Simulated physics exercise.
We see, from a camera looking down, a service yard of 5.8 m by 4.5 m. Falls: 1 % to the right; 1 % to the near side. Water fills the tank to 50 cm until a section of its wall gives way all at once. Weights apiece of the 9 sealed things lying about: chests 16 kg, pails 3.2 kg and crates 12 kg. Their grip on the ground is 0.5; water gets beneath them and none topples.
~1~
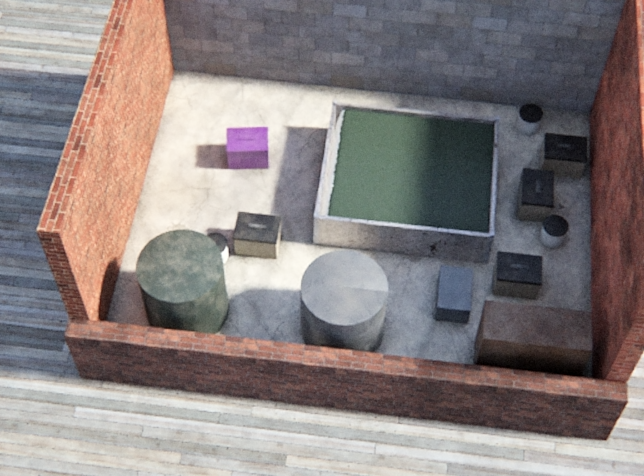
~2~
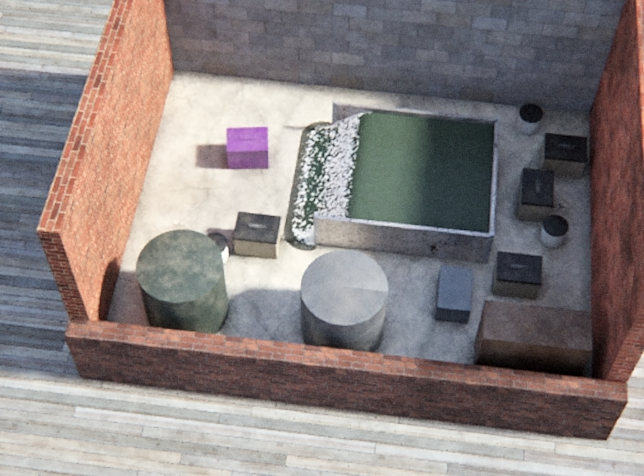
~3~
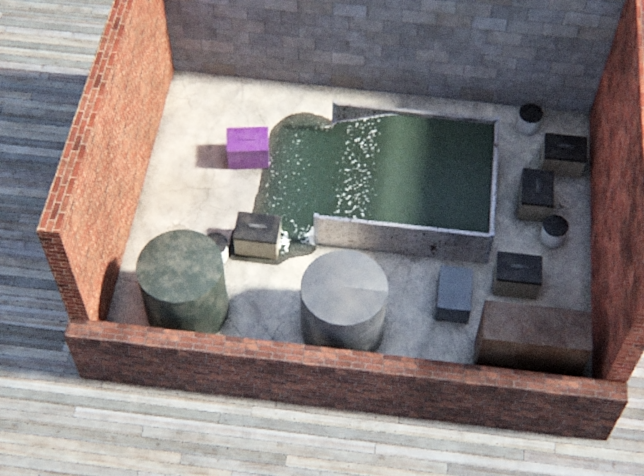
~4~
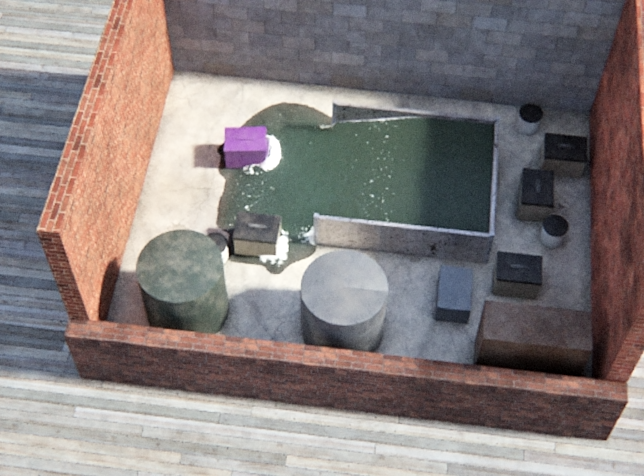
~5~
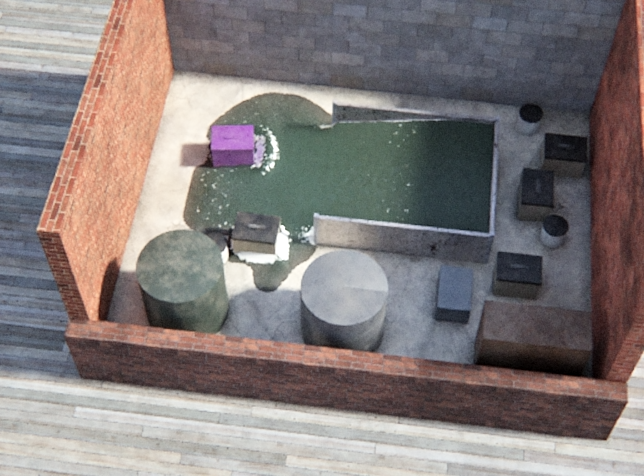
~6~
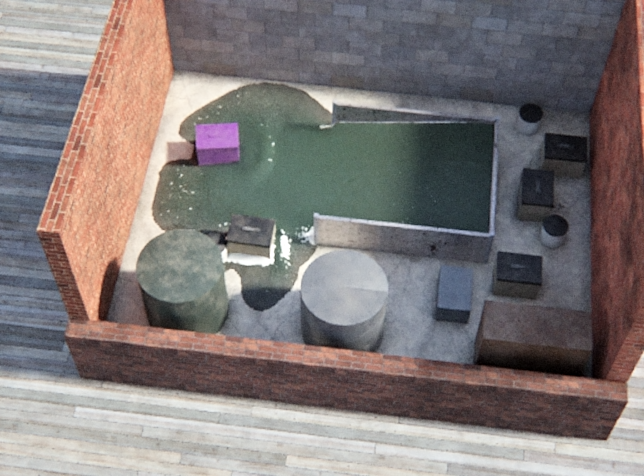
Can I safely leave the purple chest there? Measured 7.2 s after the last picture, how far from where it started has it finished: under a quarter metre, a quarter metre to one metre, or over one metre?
Movement: Big.
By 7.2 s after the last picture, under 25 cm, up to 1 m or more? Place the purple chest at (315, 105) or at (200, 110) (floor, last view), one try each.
Well, it gets swept off on the first try and gets swept off on the second.
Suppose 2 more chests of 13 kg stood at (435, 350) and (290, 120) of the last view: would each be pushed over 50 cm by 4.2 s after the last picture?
So that's behind the line and then across the line.
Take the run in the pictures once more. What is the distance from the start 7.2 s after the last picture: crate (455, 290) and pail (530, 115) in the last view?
The first ends 140 cm from its start, the second 140 cm.
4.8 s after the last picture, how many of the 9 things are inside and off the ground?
Count at that moment: 3.
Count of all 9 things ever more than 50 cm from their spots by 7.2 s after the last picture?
The tally stands at 6.
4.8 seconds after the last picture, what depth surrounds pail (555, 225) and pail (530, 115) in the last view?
About 0 and 15 cm.
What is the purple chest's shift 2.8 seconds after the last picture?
Some 80 cm from the start.
Then, 0.9 s after the last picture the purple chest is near (176, 117), 1.0 m from its start, afloat; 1 afloat.
Then, 2.8 s after the last picture the purple chest is near (247, 82), 0.9 m from its start, afloat; 2 afloat.
Then, 4.8 s after the last picture the purple chest is near (413, 93), 2.4 m from its start, aground; 3 afloat.
Then, 7.2 s after the last picture the purple chest is near (536, 110), 3.9 m from its start, afloat; 7 afloat.
